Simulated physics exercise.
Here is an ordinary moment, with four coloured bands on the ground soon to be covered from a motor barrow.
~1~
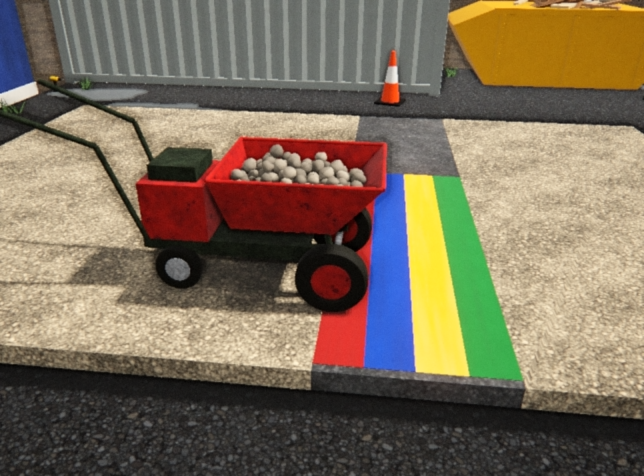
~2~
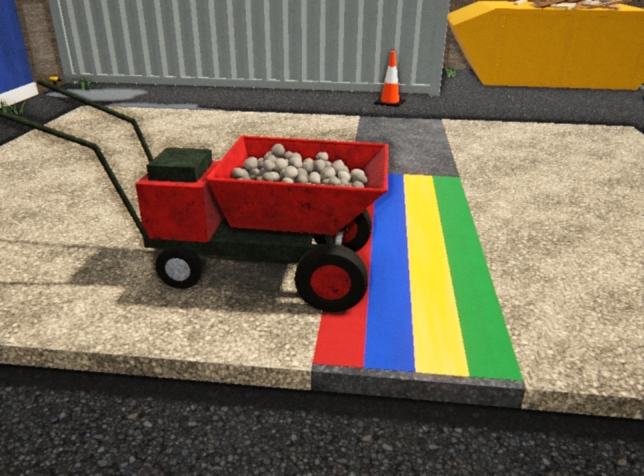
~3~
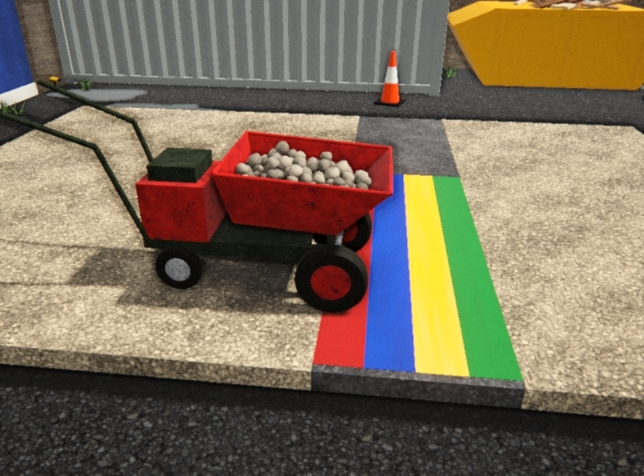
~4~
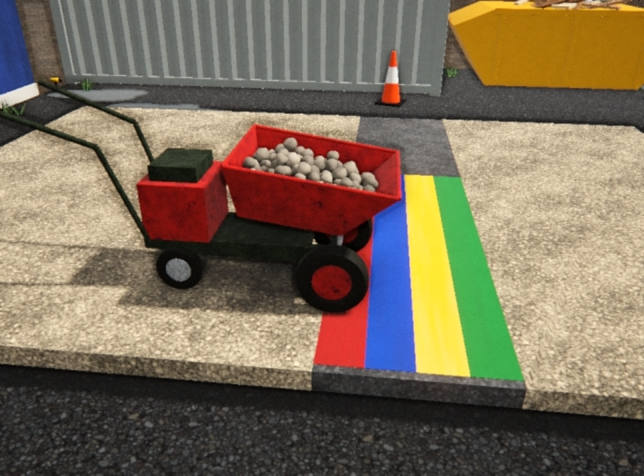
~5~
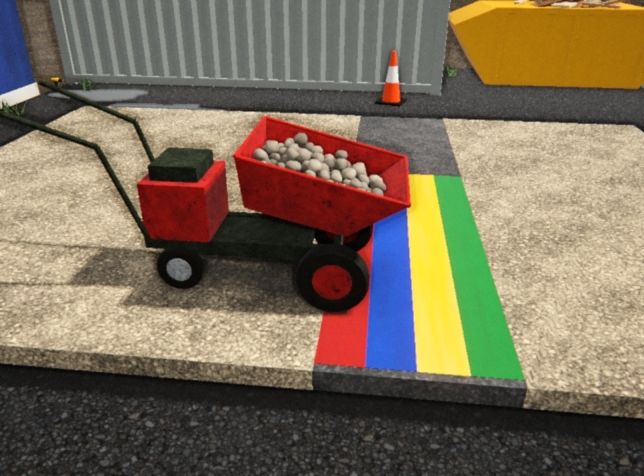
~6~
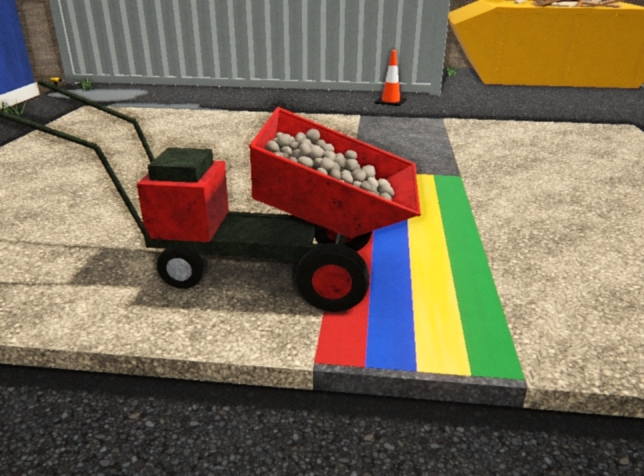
At the start, a red motor barrow loaded with rounded grey stones stands with its skip level beside red, blue, yellow and green bands on the ground. The skip then tilts gradually, its back rising and its front lip lowering to the right, until it is clearly slanted with the stones still inside.
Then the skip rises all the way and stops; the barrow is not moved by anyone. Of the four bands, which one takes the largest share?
Green.
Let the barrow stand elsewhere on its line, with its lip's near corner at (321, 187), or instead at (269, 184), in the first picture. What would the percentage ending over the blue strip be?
The first gives 20 %, the second 30 %.
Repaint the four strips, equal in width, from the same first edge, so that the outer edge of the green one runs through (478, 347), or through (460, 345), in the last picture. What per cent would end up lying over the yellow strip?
0 and 0 percent, roughly.
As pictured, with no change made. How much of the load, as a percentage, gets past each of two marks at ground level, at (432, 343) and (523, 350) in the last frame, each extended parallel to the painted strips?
Roughly 80 per cent, then roughly 20 per cent.
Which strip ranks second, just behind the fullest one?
Just behind the leader sits the yellow one.
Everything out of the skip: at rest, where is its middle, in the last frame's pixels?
The centre ends up roughly at (479, 281).
Soon, skip tipped steeply; all in the skip.
A while on, skip tipped right over; most in the skip; a small part over the yellow strip; about a quarter over the green strip.
Towards the end, skip tipped right over; about a quarter in the skip; a small part over the yellow strip; about a third over the green strip; about a quarter off the paint.
Finally, skip tipped right over; about a quarter in the skip; none over the red strip; none over the blue strip; a small part over the yellow strip; about a third over the green strip; about a quarter off the paint.
